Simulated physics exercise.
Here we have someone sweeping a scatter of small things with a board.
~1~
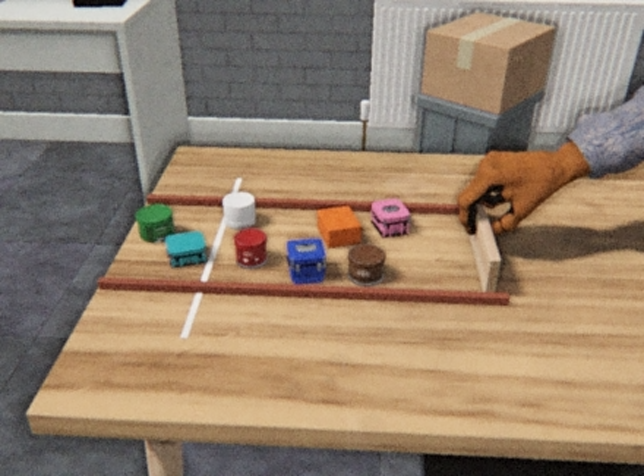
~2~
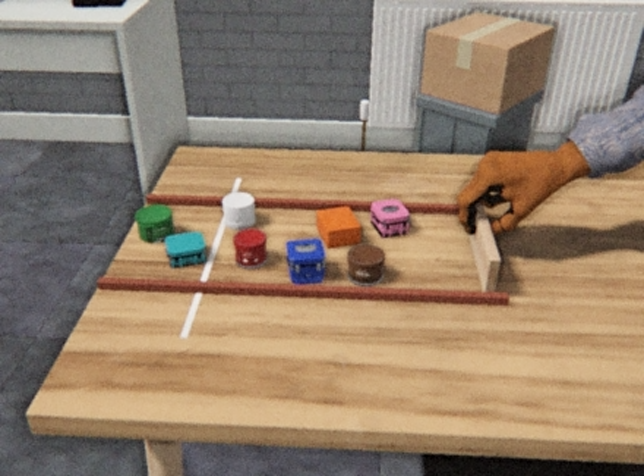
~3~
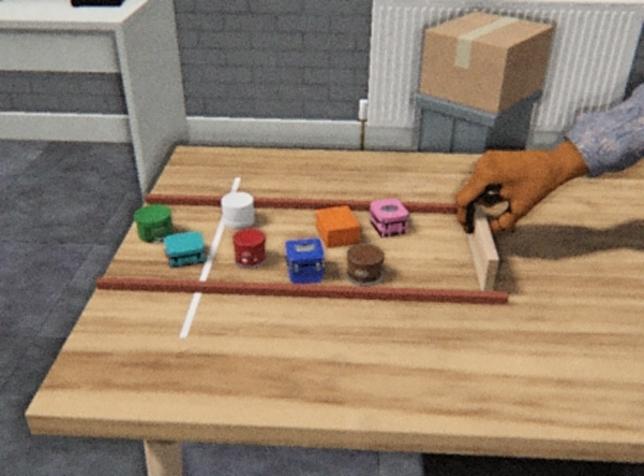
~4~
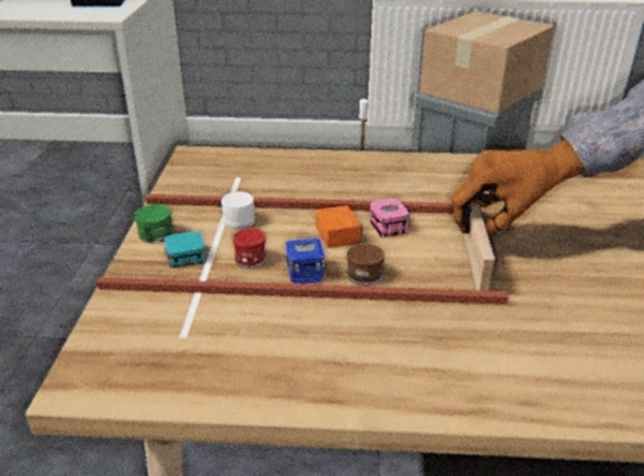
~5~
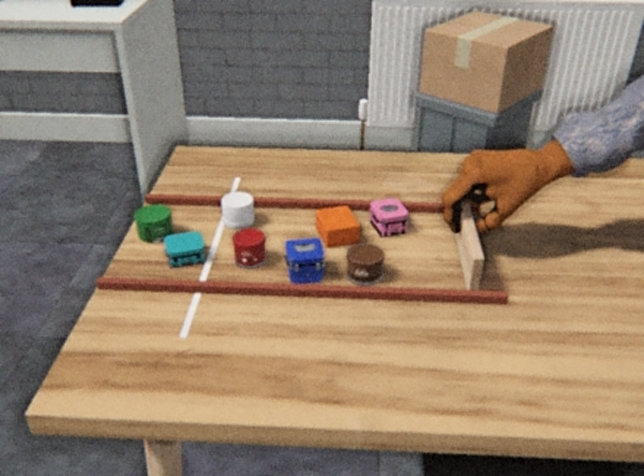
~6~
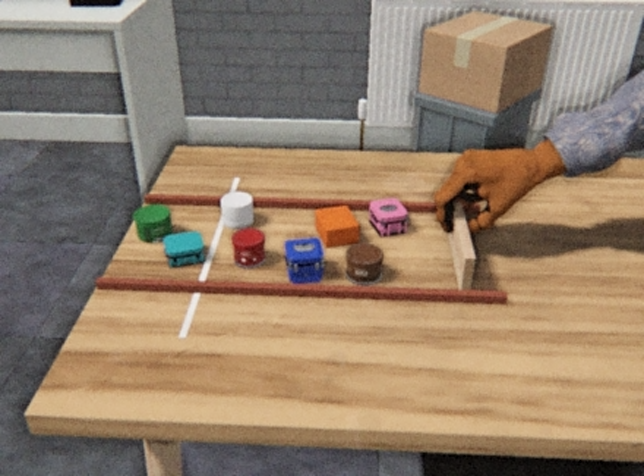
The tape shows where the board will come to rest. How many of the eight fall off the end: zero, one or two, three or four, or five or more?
As it turns out, the number that fall off is zero.
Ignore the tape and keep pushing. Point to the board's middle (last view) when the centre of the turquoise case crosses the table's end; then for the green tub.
About (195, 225), and (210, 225) for the other.
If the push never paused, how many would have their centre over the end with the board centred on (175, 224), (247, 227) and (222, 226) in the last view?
The counts: 3, 0 and 0.
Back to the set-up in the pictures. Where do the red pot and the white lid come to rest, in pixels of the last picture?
Near (160, 227) and (179, 209).
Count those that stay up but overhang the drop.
2 of them.
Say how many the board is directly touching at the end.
3 of them.
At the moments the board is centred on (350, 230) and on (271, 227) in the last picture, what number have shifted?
First 4, then 7.
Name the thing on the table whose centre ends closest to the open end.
It is the green tub.
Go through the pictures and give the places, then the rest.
In the first picture, green tub (156, 224); turquoise case (186, 250); white lid (240, 211); board (480, 235); tape (217, 244).
In the second picture, turquoise case (186, 250); brown tin (366, 265).
In the third picture, white lid (238, 211); board (478, 235).
In the fourth picture, green tub (154, 224); orange block (338, 227).
In the fifth picture, turquoise case (185, 250); blue case (305, 260).
In the sixth picture, green tub (153, 224); turquoise case (185, 250); white lid (238, 211); board (457, 233); tape (215, 243).
Soon after, none off yet; green tub at rest near (153, 224); turquoise case at rest near (185, 250); white lid at rest near (238, 211).
After that, none off yet; green tub at rest near (153, 224); turquoise case displaced about its own width near (163, 247); white lid displaced about its own width near (211, 210).
In the end, the number that fall off is zero.
